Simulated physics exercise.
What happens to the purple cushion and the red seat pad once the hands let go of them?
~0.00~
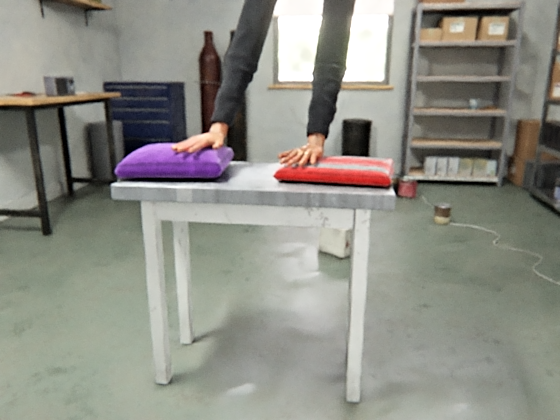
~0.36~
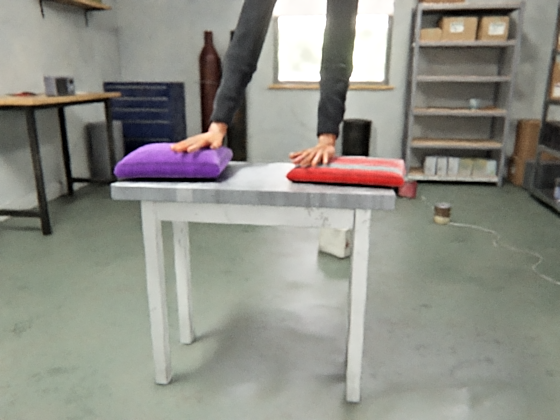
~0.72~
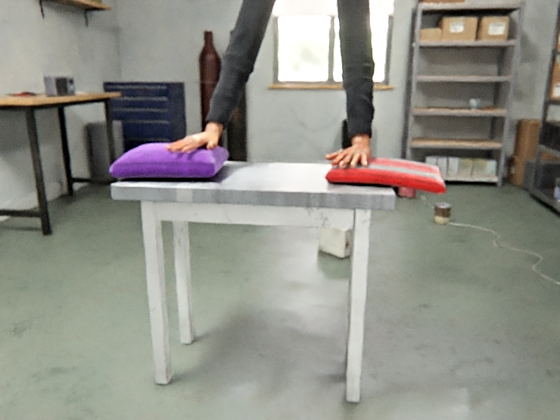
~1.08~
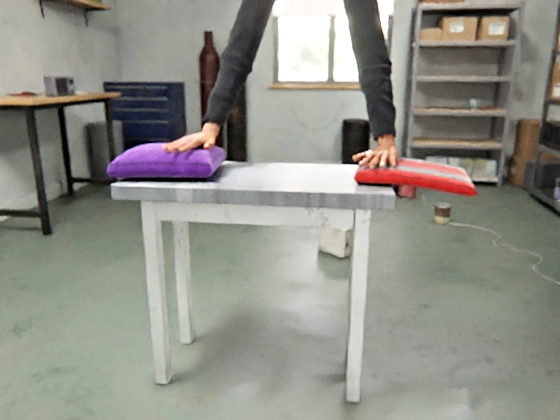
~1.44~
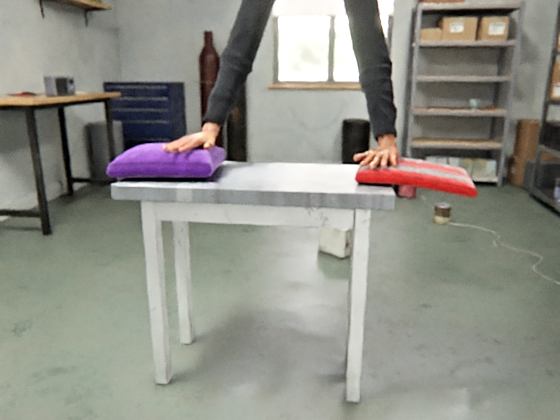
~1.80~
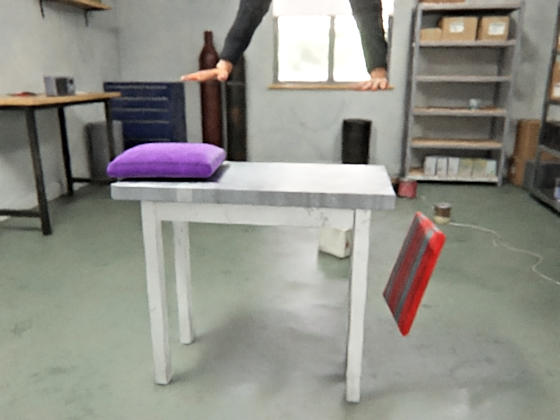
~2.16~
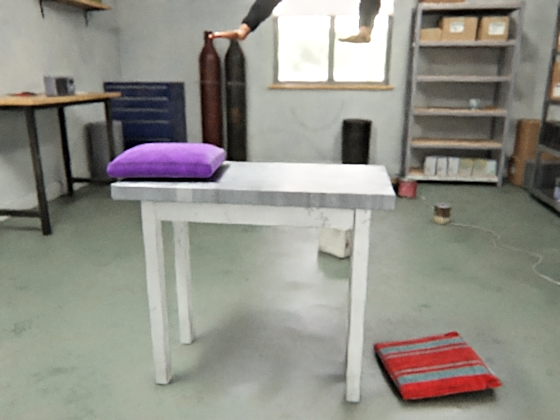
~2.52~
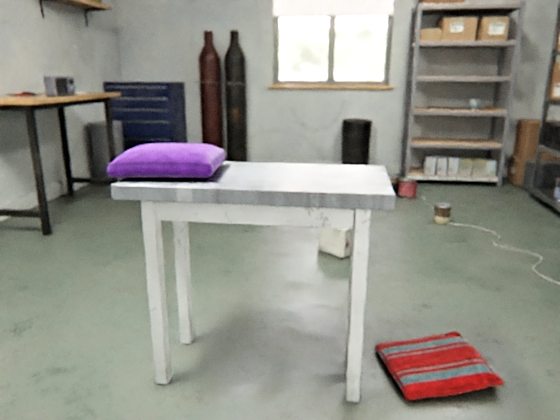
The purple cushion stays on the table, while the red seat pad tips over the right end and falls to the floor.
Red seat pad sliding right under a hand, tipping off the table once released and reaching the floor; purple cushion staying put.
